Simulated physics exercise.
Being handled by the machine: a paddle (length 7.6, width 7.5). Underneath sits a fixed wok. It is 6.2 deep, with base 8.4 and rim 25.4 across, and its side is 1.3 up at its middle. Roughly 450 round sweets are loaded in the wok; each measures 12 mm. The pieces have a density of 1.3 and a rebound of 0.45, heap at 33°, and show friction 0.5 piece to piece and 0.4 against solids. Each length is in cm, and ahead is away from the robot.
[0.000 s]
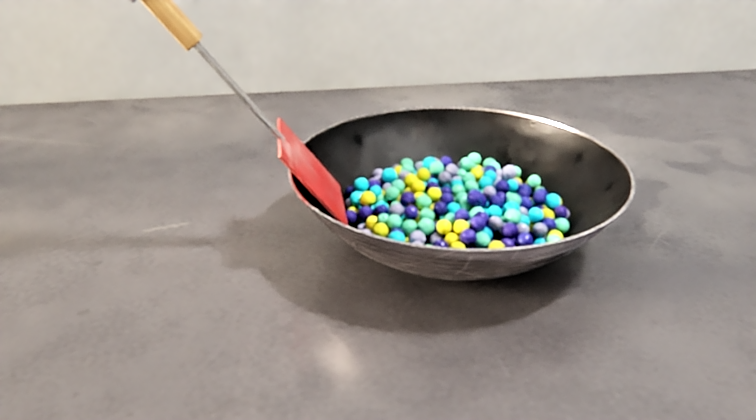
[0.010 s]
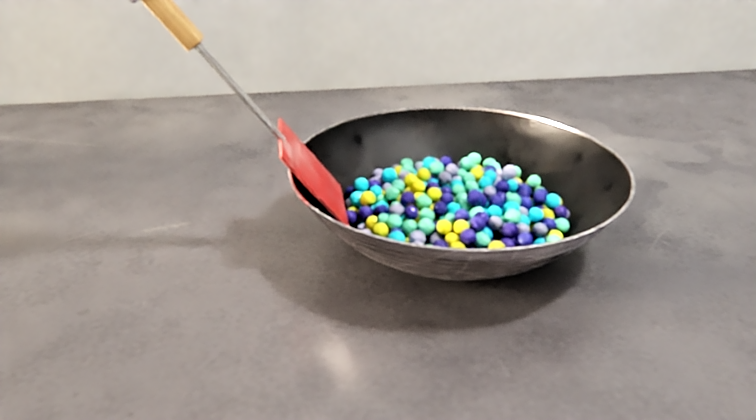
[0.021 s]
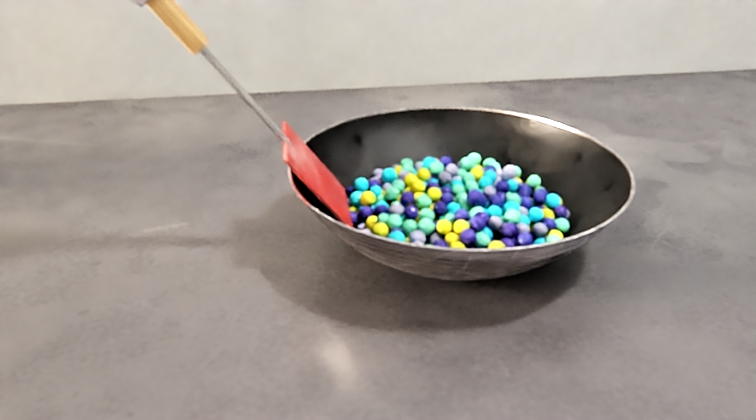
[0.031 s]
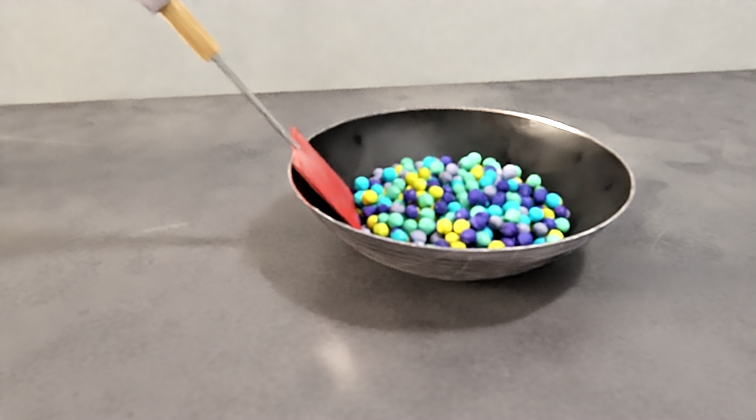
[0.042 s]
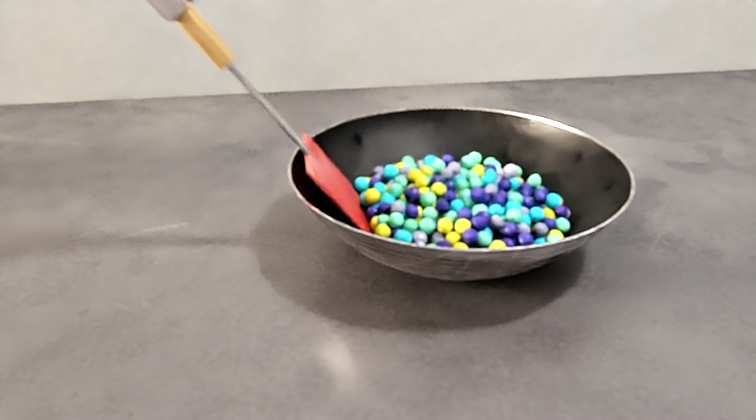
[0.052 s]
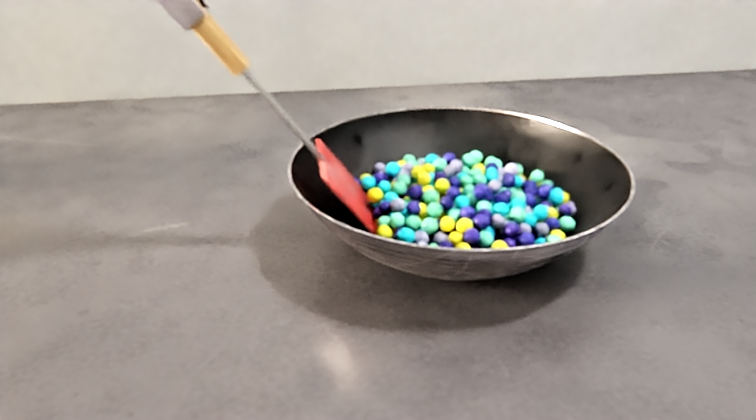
A dark, round wok filled with small round sweets in purple, turquoise, mint green, yellow and grey sits right of centre on a mottled grey surface, seen from slightly above against a pale wall. A red paddle with a metal shaft and wooden handle slants in from the upper left. It slides a short way right and slightly down, nudging the sweets, while the wok and camera stay still.
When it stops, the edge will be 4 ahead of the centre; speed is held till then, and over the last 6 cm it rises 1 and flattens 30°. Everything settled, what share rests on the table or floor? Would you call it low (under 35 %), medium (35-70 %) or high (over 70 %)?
I would call it low.
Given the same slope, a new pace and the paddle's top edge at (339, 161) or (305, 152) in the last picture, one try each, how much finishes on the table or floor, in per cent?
That comes to about 10 and about 0 percent, in that order.
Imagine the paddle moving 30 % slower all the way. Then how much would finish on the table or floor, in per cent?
About 0 in a hundred.
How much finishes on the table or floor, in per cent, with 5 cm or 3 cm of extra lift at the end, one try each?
Result: Approx. 5 % and 5 %, one try each.
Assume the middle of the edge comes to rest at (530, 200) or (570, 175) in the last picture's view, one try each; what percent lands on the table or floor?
Close to 10 and close to 40 per cent, respectively.
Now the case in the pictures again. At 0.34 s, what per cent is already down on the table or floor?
Some 0 per cent.
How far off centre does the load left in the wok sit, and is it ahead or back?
Ahead of centre, near 4.5 centimetres.
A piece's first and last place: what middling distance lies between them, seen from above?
I'd estimate close to 5 centimetres.
After 0.09 s, sloping 53°, highest piece 6 above the table; 446 in the wok.
After 0.12 s, sloping 41°, highest piece 7 above the table; 446 in the wok.
After 0.34 s, sloping 24°, highest piece 7 above the table; 431 in the wok, 11 on the table or floor, 4 on the blade or in flight.
After 1.39 s, sloping 24°, highest piece 7 above the table; 431 in the wok, 15 on the table or floor.
In the end, 431 in the wok, 15 on the table or floor. That is 3 % on the table or floor.
